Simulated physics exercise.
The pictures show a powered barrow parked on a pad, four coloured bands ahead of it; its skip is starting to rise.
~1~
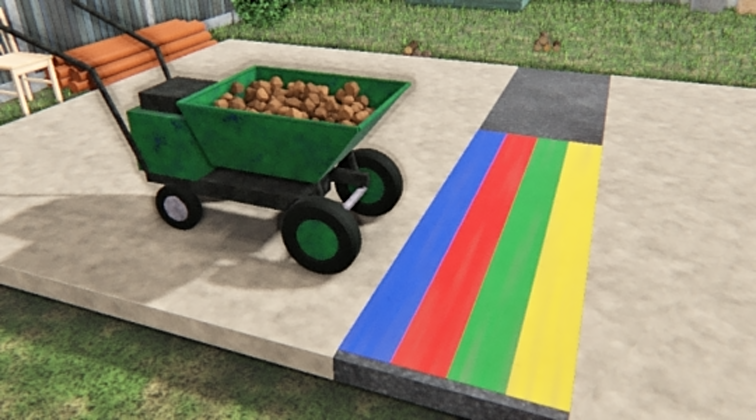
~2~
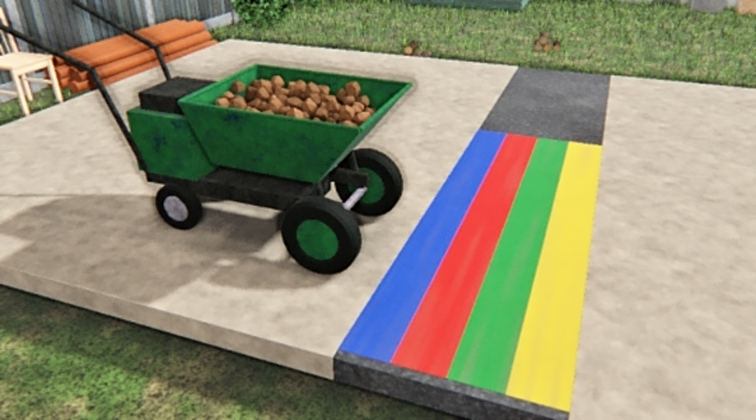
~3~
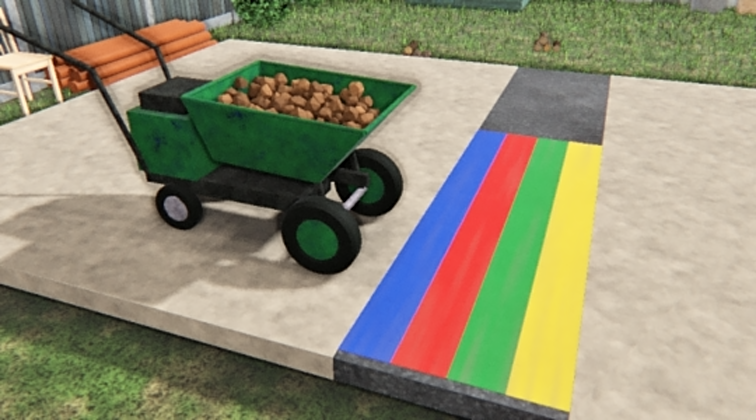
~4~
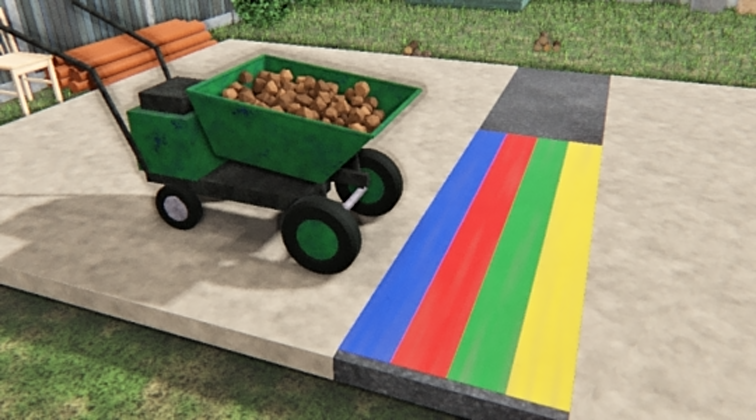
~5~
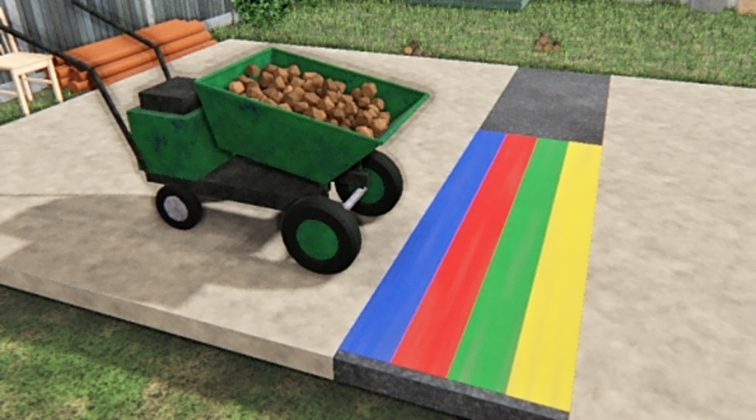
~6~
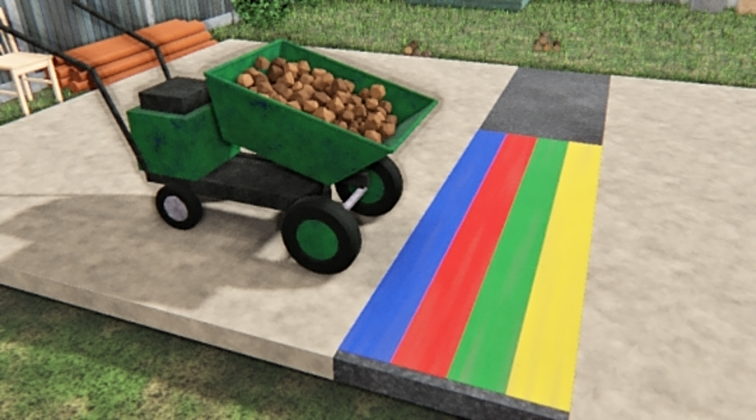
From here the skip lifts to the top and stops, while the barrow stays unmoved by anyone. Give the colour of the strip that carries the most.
It is green.
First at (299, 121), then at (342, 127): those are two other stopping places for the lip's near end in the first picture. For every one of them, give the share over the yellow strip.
About 10 % and about 10 %.
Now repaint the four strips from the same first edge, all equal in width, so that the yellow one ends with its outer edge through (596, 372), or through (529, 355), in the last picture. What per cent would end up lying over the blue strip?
I'd say about 0 % for the first and about 0 % for the second.
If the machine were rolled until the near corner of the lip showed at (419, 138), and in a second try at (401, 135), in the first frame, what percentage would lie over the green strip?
Close to 10 in a hundred, and close to 20 in a hundred.
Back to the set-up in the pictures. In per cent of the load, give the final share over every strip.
Blue strip 0 %, red strip 20 %, green strip 35 %, yellow strip 20 %.
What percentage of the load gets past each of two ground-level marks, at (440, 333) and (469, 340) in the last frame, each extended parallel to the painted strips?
Estimate, first then second: 70 %, 60 %.
Shortly afterwards, skip tipped steeply; the whole lot in the skip.
Next, skip tipped right over; the bulk in the skip; a little over the red strip; a little over the green strip; only a few falling.
Some moments later, skip tipped right over; near a quarter in the skip; a little over the red strip; near a third over the green strip; near a quarter over the yellow strip; a little off the paint.
In the end, skip tipped right over; near a quarter in the skip; none at all over the blue strip; near a quarter over the red strip; near a third over the green strip; near a quarter over the yellow strip; a little off the paint.
